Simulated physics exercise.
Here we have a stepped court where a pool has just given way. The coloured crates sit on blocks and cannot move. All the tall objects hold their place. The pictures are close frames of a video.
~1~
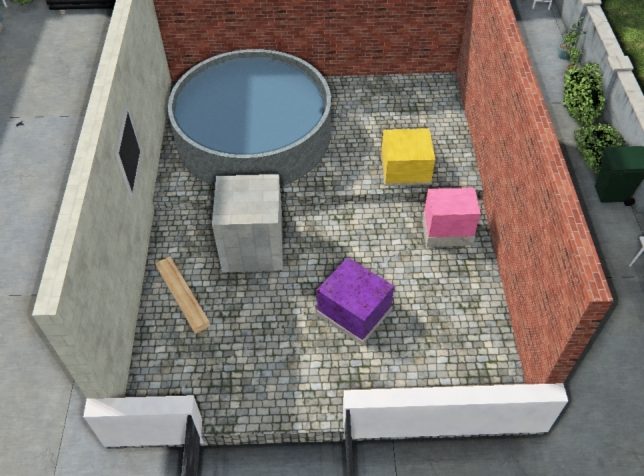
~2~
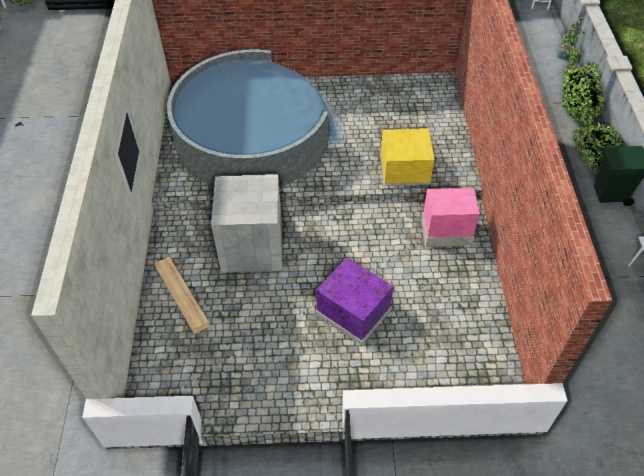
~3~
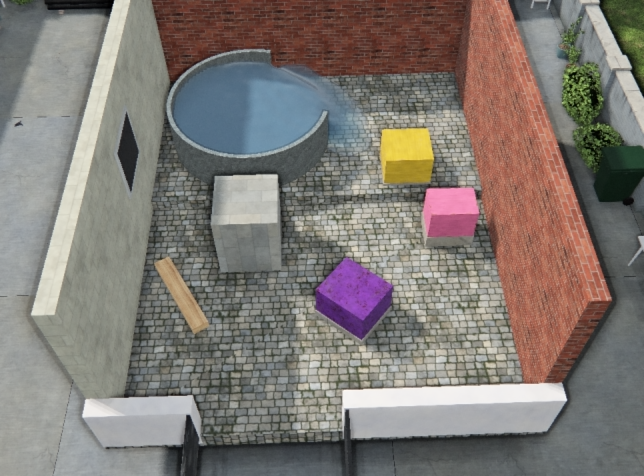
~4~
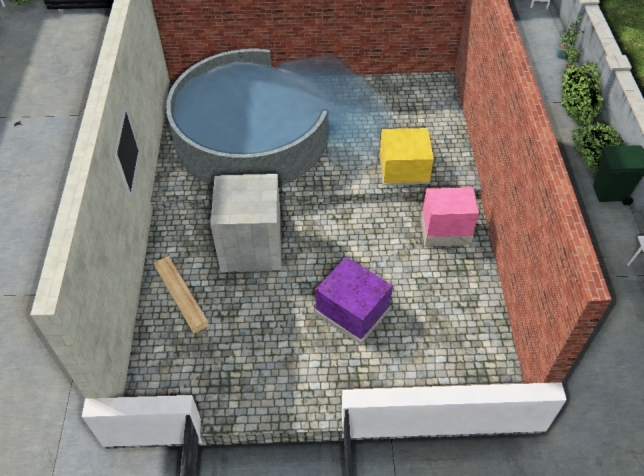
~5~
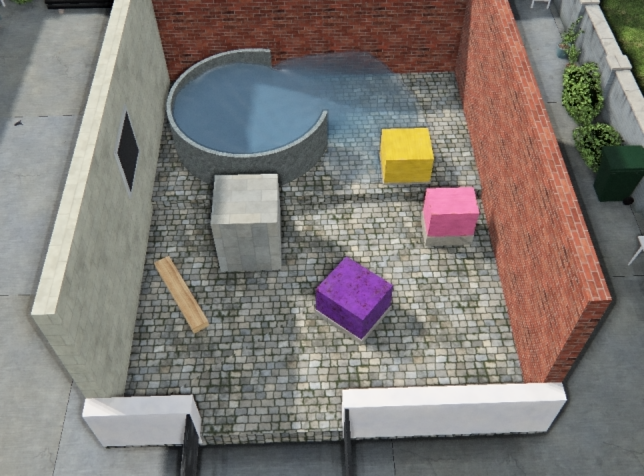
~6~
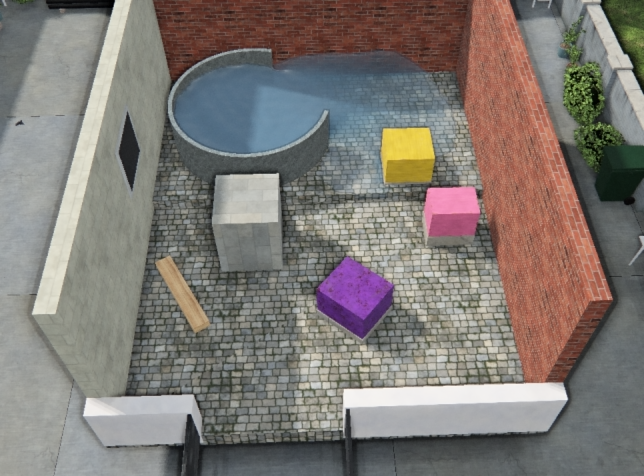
In this clip, a round stone pool in a walled cobbled courtyard opens on its right side, and water pours out, spreading rightward along the brick back wall and behind the yellow block while the blocks and plank stay still.
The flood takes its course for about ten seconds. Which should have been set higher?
One by one: The purple crate is soaked; the yellow crate is soaked; the pink crate is soaked.
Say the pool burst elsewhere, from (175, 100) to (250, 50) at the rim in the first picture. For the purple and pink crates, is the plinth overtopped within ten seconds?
In short: Purple remains dry; pink stays dry.
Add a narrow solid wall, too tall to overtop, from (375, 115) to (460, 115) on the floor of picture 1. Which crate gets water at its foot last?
I say the purple-painted one.
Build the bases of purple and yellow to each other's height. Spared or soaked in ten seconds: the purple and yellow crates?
In short: Purple is topped, yellow gets wet.
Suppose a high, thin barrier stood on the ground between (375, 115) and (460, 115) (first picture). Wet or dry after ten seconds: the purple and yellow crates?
My reading: The purple crate ends up wet, the yellow crate gets wet.
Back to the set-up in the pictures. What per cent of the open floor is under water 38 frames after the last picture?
Near 95 in a hundred.
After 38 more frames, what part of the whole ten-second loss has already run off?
Near 10 in a hundred.
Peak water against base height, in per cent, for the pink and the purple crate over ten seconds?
Near 230 and 150 in a hundred.
A moment on, water covers 25 % of the floor; the purple crate not reached, the yellow crate water round its plinth, the pink crate not reached.
Next, water covers 30 % of the floor; the purple crate water round its plinth, the yellow crate water round its plinth, the pink crate water round its plinth.
Then, water covers 60 % of the floor; the purple crate water round its plinth, the yellow crate water round its plinth, the pink crate water round its plinth.
Later, water covers 95 % of the floor; the purple crate water round its plinth, the yellow crate water round its plinth, the pink crate water round its plinth.
In the end, water covers 100 % of the floor; the purple crate was topped, the yellow crate was topped, the pink crate was topped.
